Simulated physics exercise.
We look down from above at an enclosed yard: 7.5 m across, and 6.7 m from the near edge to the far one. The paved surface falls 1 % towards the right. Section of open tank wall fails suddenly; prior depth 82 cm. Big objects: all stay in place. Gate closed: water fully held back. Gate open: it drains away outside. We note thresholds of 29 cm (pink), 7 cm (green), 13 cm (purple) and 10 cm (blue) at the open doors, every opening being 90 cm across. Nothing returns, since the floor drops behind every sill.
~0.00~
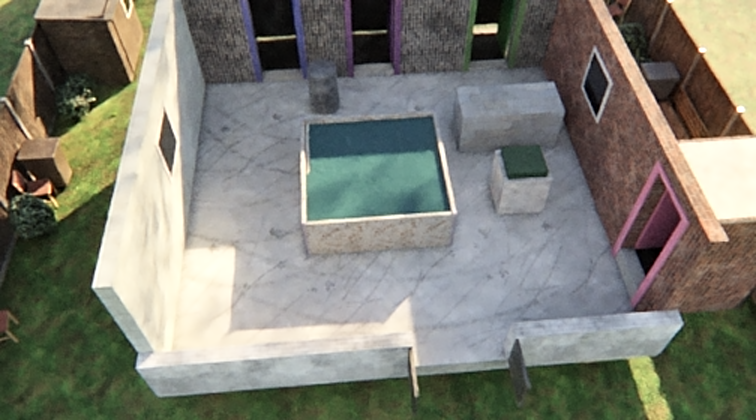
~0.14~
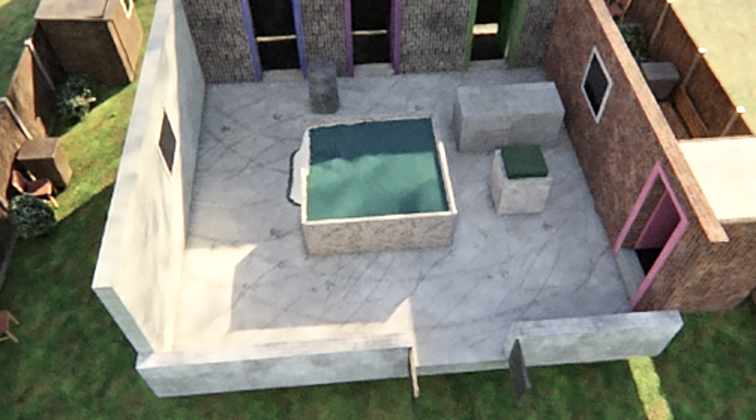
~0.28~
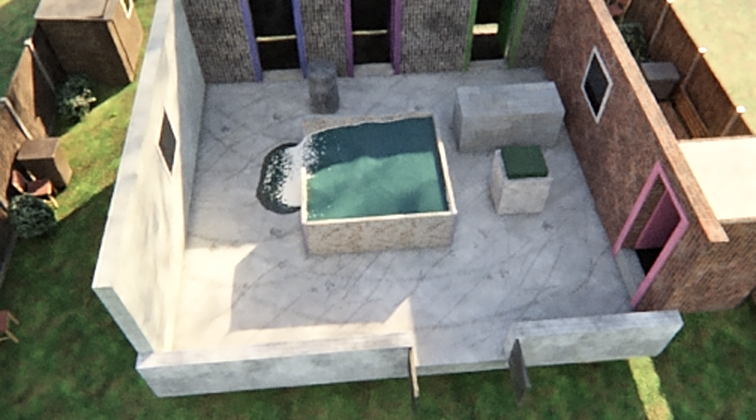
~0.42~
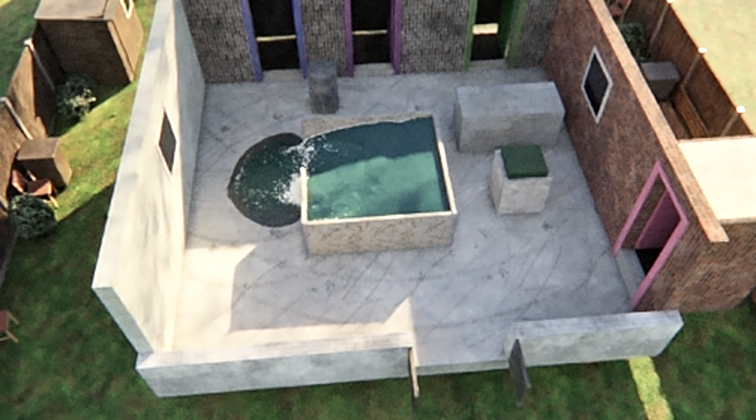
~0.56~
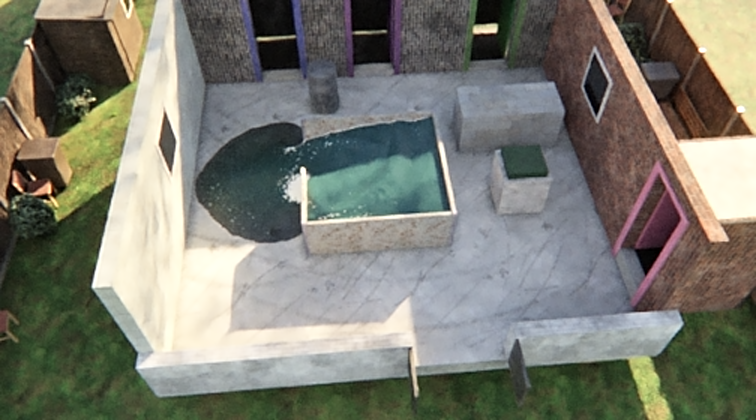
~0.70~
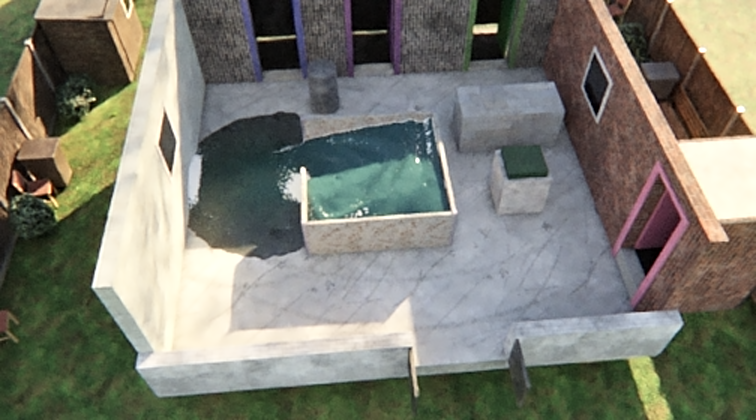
In a walled yard seen from above, water burst through the left side of a raised square tank and spread across the pale paving in a widening dark pool, reaching the left wall.
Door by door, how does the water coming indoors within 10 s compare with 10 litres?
The pink door never breaches the limit. The green door breaches the limit. The purple door never breaches the limit. The blue door breaches the limit.
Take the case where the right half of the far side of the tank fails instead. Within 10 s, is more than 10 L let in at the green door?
Measured against that limit, the green door goes beyond it.
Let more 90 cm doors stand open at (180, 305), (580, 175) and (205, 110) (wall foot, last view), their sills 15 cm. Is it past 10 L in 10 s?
In sequence the answers are less than that, less than that and more than that.
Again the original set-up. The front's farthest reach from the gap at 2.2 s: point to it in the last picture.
Point: Roughly (170, 371) in the last view.
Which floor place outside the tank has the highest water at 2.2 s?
Look around (206, 85).
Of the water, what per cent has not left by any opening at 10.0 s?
Roughly 94 per cent is still there.
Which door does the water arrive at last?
Pink.
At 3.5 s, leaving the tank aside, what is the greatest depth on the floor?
I'd say near 37 centimetres.
After 1.4 s water covers 20 % of the floor and is deepest (48 cm) near (194, 178); pink door not reached, green door not reached, purple door not reached, blue door not reached.
After 2.2 s water covers 25 % of the floor and is deepest (56 cm) near (206, 85); pink door not reached, green door not reached, purple door not reached, blue door 14 cm at the sill, 0 L in.
After 3.5 s water covers 50 % of the floor and is deepest (37 cm) near (205, 91); pink door not reached, green door not reached, purple door 11 cm at the sill, 0 L in, blue door 19 cm at the sill, 23 L in.
After 6.0 s water covers 90 % of the floor and is deepest (24 cm) near (305, 85); pink door 14 cm at the sill, 0 L in, green door 3 cm at the sill, 0 L in, purple door 9 cm at the sill, 1 L in, blue door 16 cm at the sill, 79 L in.
After 10.0 s water covers 100 % of the floor and is deepest (20 cm) near (624, 335); pink door 17 cm at the sill, 0 L in, green door 15 cm at the sill, 76 L in, purple door 6 cm at the sill, 1 L in, blue door 13 cm at the sill, 125 L in.
